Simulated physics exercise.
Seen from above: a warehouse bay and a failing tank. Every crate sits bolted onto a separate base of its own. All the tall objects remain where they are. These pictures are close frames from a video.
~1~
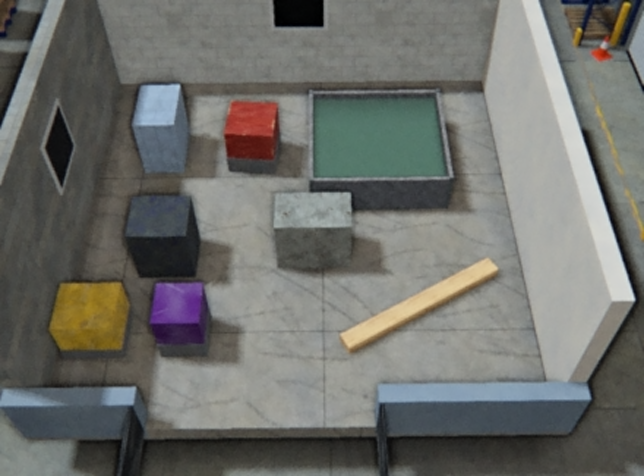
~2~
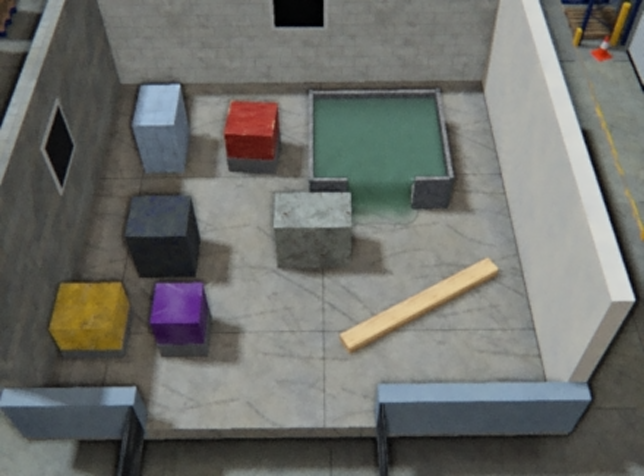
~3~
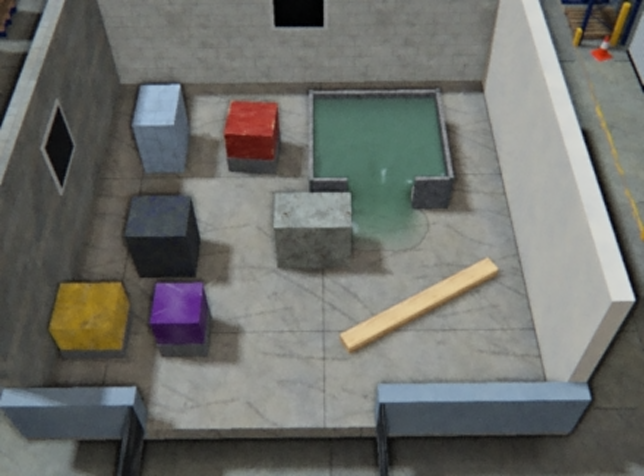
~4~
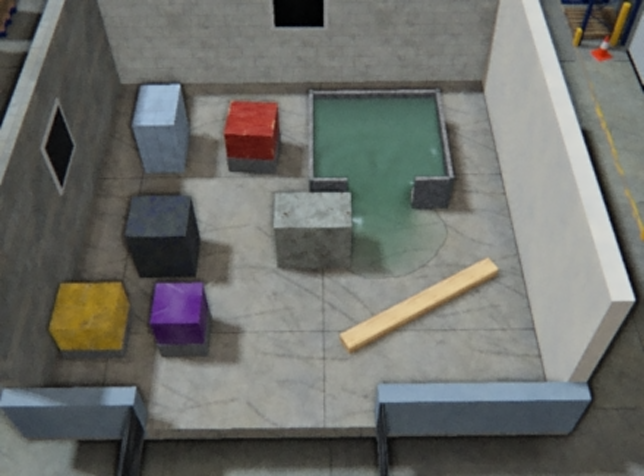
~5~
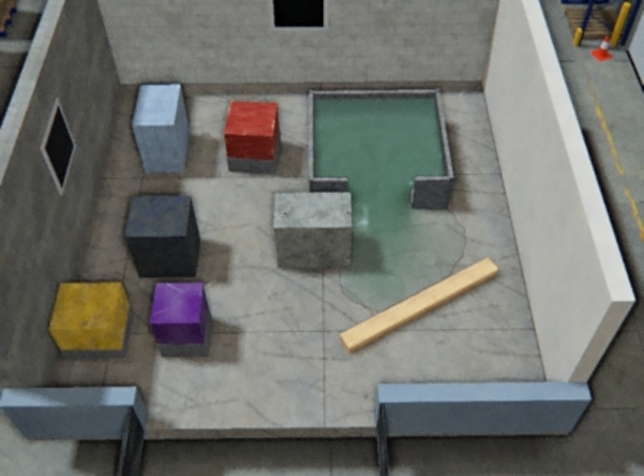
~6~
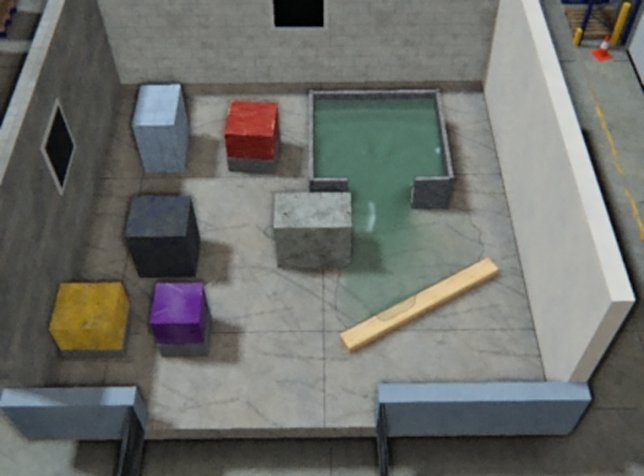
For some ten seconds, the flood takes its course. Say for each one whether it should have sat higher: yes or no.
Red crate - no; yellow crate - no; purple crate - no.
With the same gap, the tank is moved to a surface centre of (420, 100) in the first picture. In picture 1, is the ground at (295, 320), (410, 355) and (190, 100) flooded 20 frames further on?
Results in order - swamped, swamped, left untouched.
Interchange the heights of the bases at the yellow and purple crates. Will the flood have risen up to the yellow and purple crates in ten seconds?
Yellow: Stays clear; purple: Stays clear.
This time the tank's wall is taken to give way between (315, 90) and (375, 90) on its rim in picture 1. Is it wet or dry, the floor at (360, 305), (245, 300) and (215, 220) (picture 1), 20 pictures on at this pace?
Spot one: Spared by the leak. Spot two: Spared by the leak. Spot three: Reached by the flood.
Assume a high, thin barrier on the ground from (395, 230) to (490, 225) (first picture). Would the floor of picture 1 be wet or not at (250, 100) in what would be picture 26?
My call: Spared.
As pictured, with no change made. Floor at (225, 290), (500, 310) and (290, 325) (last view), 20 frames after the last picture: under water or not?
Result by point, in sequence: Waterlogged, then waterlogged, then waterlogged.
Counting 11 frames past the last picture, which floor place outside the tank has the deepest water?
Somewhere around (389, 305).
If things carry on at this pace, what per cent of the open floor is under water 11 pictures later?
Roughly 40 %.
A moment on, water covers 25 % of the floor; the red crate not reached, the yellow crate not reached, the purple crate not reached.
Next, water covers 40 % of the floor; the red crate water round its plinth, the yellow crate not reached, the purple crate water round its plinth.
Then, water covers 55 % of the floor; the red crate water round its plinth, the yellow crate water round its plinth, the purple crate water round its plinth.
Later, water covers 70 % of the floor; the red crate water round its plinth, the yellow crate water round its plinth, the purple crate water round its plinth.
In the end, water covers 95 % of the floor; the red crate stayed above the water, the yellow crate stayed above the water, the purple crate stayed above the water.
